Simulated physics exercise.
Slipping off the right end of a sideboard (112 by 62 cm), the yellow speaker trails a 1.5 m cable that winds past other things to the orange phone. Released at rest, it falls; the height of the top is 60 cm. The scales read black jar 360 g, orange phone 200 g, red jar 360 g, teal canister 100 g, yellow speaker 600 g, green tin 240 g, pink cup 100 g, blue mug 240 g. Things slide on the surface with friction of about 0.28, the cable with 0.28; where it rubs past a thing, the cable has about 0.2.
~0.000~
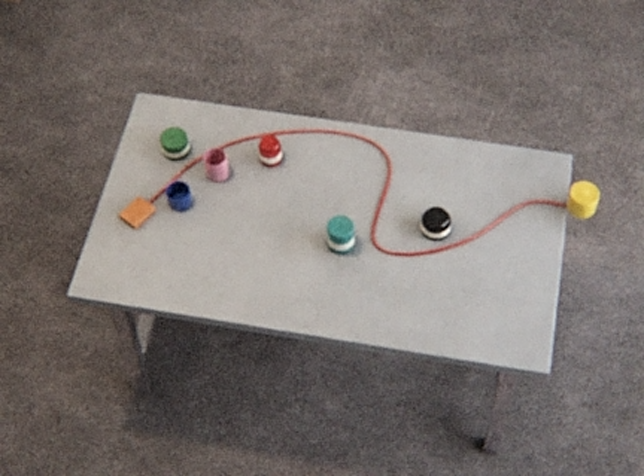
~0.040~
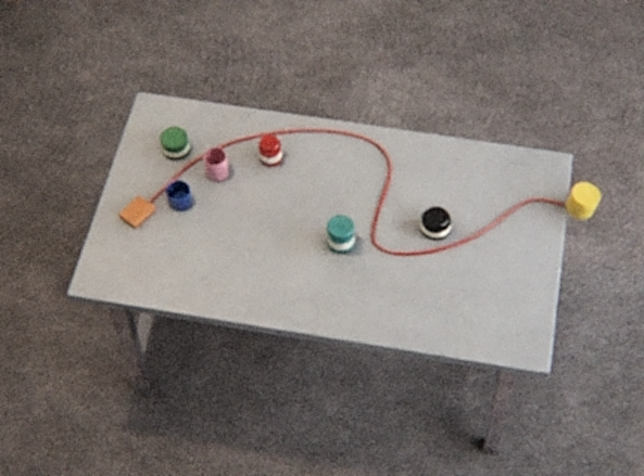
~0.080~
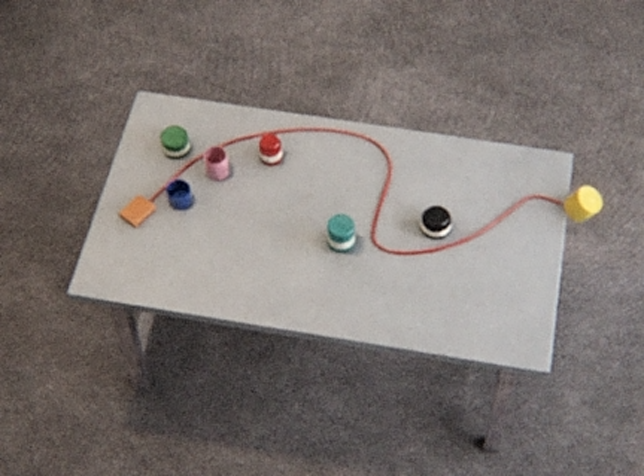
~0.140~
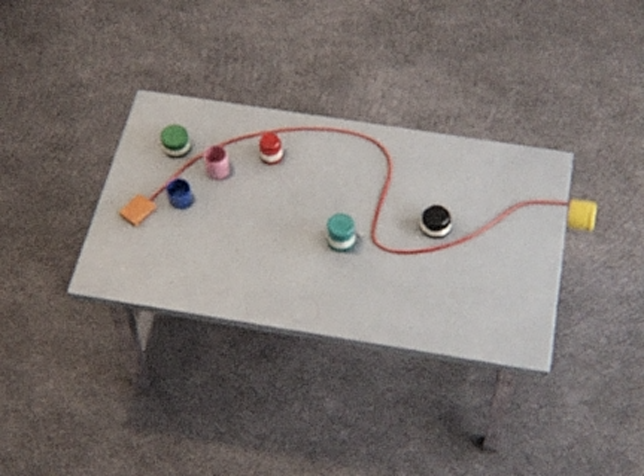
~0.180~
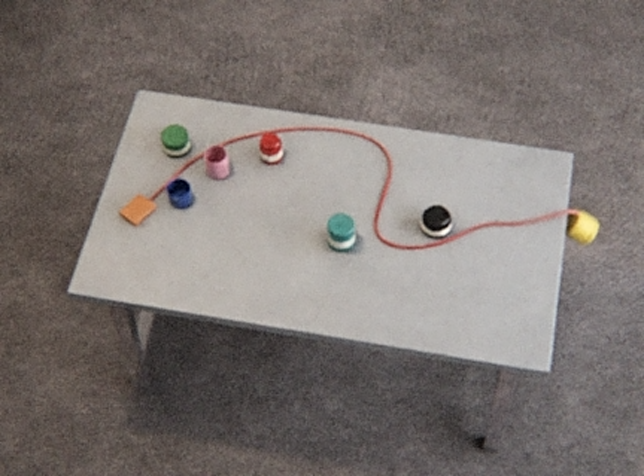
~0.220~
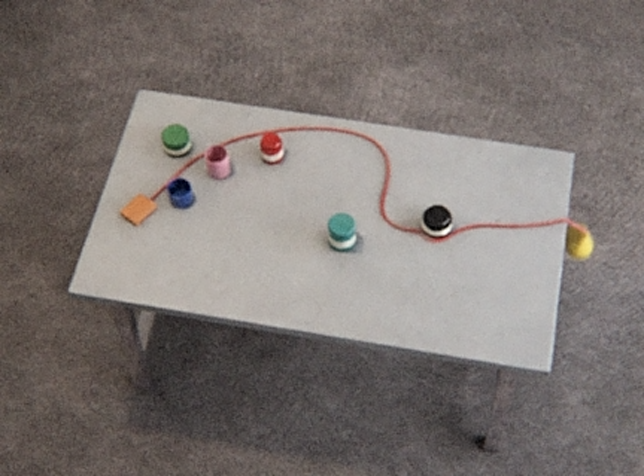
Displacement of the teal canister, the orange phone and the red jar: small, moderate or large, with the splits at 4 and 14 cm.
Teal canister: Small, orange phone: Large, red jar: Large.
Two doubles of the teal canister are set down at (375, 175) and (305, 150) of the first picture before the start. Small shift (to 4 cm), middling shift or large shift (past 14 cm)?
I'd call it a long shift for the first one and a long shift for the second one.
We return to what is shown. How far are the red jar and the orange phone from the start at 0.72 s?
The red jar is 20 cm out and the orange phone is 25 cm out.
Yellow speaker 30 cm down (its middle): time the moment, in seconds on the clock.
Near 0.30 seconds.
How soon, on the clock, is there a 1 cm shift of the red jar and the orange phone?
Red jar 0.36 s; orange phone 0.36 s, roughly.
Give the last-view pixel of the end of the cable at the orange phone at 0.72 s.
In the last view it is close to (229, 157).
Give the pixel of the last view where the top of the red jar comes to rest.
Somewhere around (268, 216) is where it ends up.
By 0.5 s, the cable's tail end at (188, 184); orange phone 11 cm off its start, red jar 9 cm off its start, pink cup 8 cm off its start.
By 0.7 s, the cable's tail end at (229, 157); orange phone 24 cm off its start, red jar 22 cm off its start, pink cup 13 cm off its start.
By 1.0 s, the cable's tail end at (230, 157); orange phone 24 cm off its start at (213, 154), red jar 23 cm off its start at (268, 216), pink cup 13 cm off its start at (245, 191).
By 1.2 s, the cable's tail end at (230, 157); orange phone 24 cm off its start, red jar 23 cm off its start, pink cup 13 cm off its start.
By 2.4 s, the cable's tail end at (230, 157); orange phone 24 cm off its start at (213, 154), red jar 23 cm off its start at (268, 216), teal canister 0 cm off its start at (342, 223), pink cup 13 cm off its start at (245, 191).
